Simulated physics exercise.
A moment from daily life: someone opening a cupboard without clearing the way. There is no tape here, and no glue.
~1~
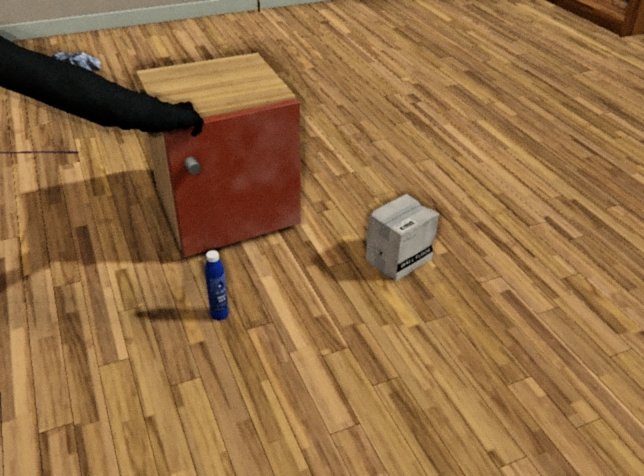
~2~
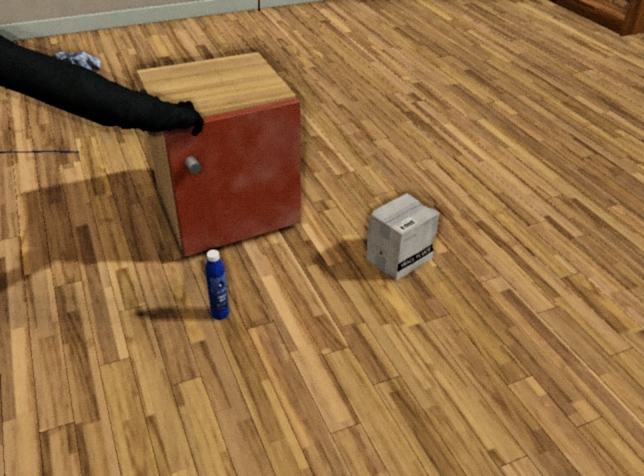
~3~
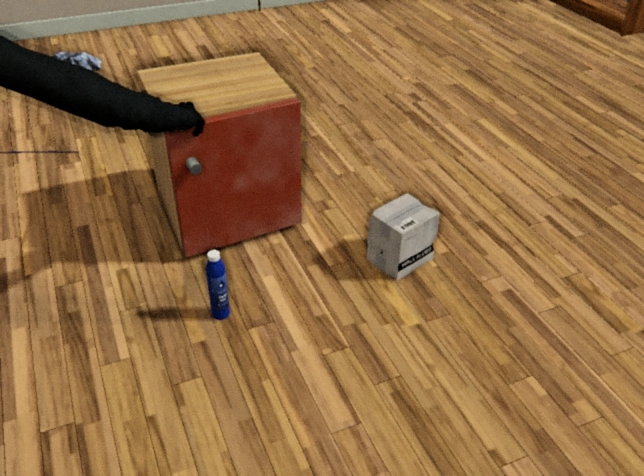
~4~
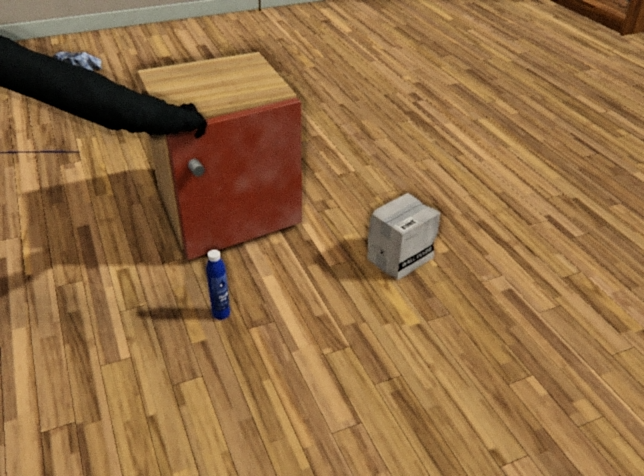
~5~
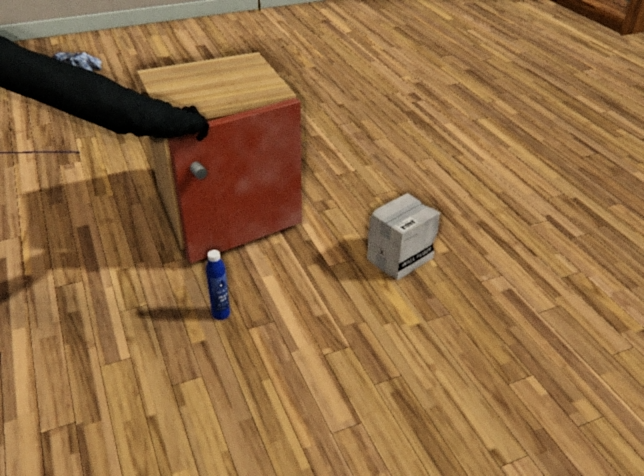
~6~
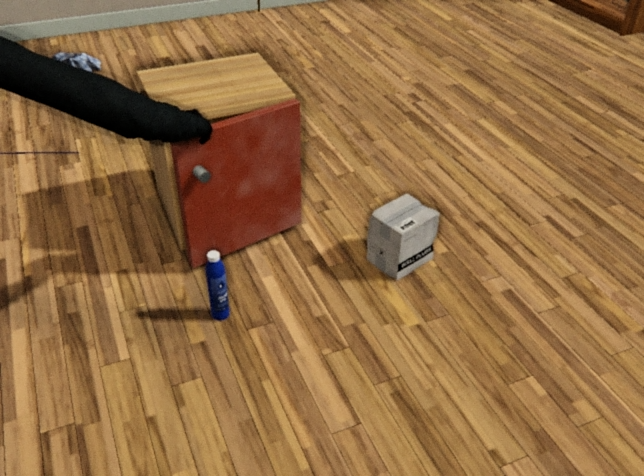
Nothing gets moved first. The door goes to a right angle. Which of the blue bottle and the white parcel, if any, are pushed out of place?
My prediction: Blue bottle: Not hit; white parcel: Not hit.
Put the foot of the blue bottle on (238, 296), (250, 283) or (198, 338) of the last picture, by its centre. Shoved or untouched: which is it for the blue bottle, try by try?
One after another: It is moved; is pushed along; remains where it is.
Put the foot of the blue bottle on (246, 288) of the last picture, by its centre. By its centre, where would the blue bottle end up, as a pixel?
Close to (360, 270).
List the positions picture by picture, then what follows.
In the first picture, door 4° open; blue bottle (216, 285); white parcel (401, 237); door (241, 183).
In the second picture, door 4° open; white parcel (402, 237); door (242, 183).
In the third picture, door 5° open; blue bottle (217, 285); door (242, 183).
In the fourth picture, door 7° open; white parcel (402, 236); door (244, 184).
In the fifth picture, door 9° open; blue bottle (217, 285); door (245, 186).
In the sixth picture, door 13° open; blue bottle (217, 286); white parcel (402, 237); door (247, 188).
Then, 0.70 s after the last picture, door 36° open; blue bottle at rest near (217, 286); white parcel at rest near (402, 237).
Then, 1.56 s after the last picture, door 64° open; blue bottle at rest near (217, 286); white parcel at rest near (402, 237).
Then, 2.28 s after the last picture, door 88° open; blue bottle at rest near (217, 286); white parcel at rest near (402, 237).
At rest, the blue bottle remains where it is, near (217, 286); the white parcel remains where it is, near (402, 237).
